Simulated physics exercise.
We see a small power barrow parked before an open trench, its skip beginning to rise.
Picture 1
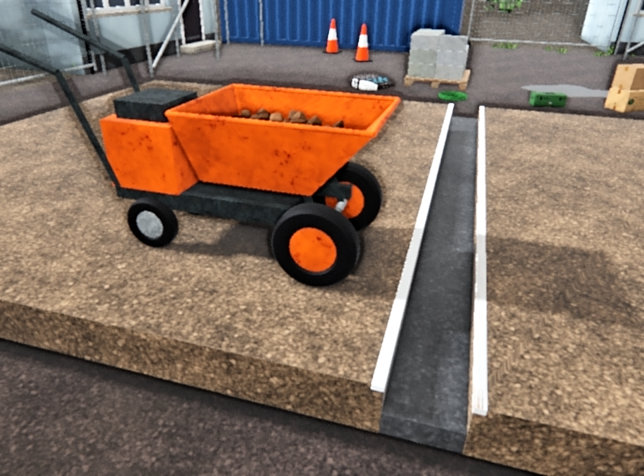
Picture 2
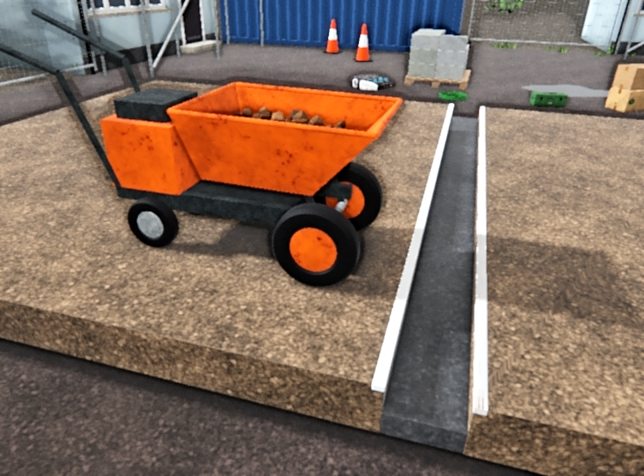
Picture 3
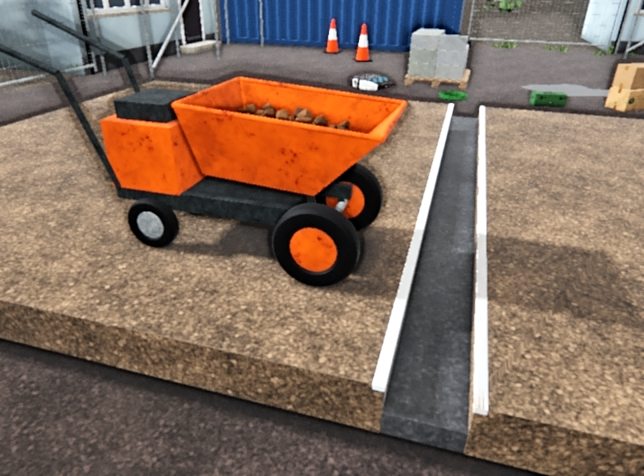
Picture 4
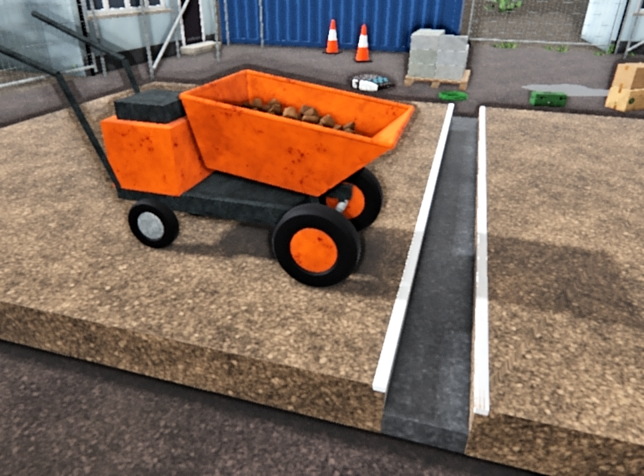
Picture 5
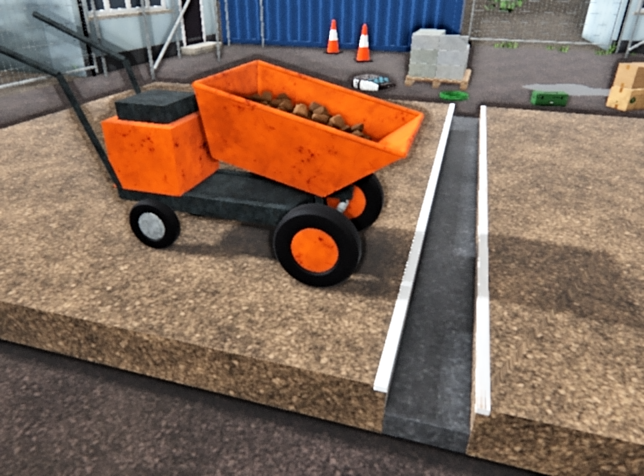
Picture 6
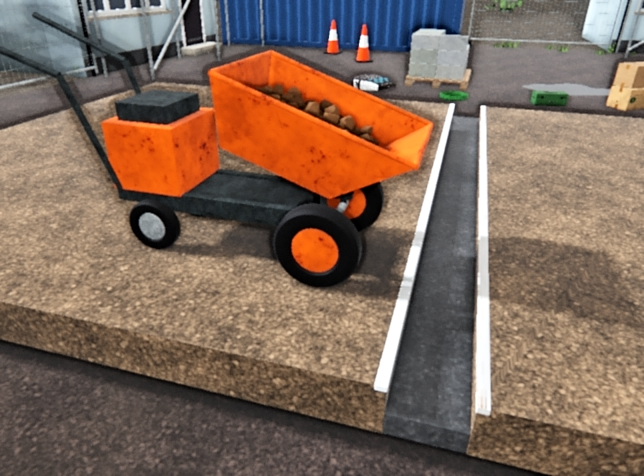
The orange skip of a small power barrow, loaded with brown clods, sits level at first, then tilts gradually forward to the right, its rear rising and front lip lowering while the wheels stay still beside a shallow, white-edged trench.
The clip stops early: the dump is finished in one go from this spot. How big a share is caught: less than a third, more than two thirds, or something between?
The trench takes between a third and two thirds.
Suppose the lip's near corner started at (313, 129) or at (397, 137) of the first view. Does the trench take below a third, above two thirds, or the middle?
The first try: Above two thirds. The second: Less than a third.
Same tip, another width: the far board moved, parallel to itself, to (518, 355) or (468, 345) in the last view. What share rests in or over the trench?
Roughly 90 per cent, and 30 per cent.
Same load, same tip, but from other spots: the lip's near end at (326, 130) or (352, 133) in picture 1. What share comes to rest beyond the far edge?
First some 10, then 20 per cent.
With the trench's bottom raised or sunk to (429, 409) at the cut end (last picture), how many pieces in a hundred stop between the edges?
Some 40 per cent.
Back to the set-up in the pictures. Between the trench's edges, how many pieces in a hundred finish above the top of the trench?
Close to 15 per cent.
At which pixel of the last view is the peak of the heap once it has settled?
Around (515, 289).
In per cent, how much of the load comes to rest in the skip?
Some 5 per cent.
Soon, skip tipped steeply; all in the skip.
A while on, skip tipped right over; most in the skip; a small part in or heaped over the trench; a small part beyond it; a stray few falling.
Towards the end, skip tipped right over; a small part in the skip; about half in or heaped over the trench; about a third beyond it.
Finally, skip tipped right over; a stray few in the skip; about half in or heaped over the trench; about a third beyond it.
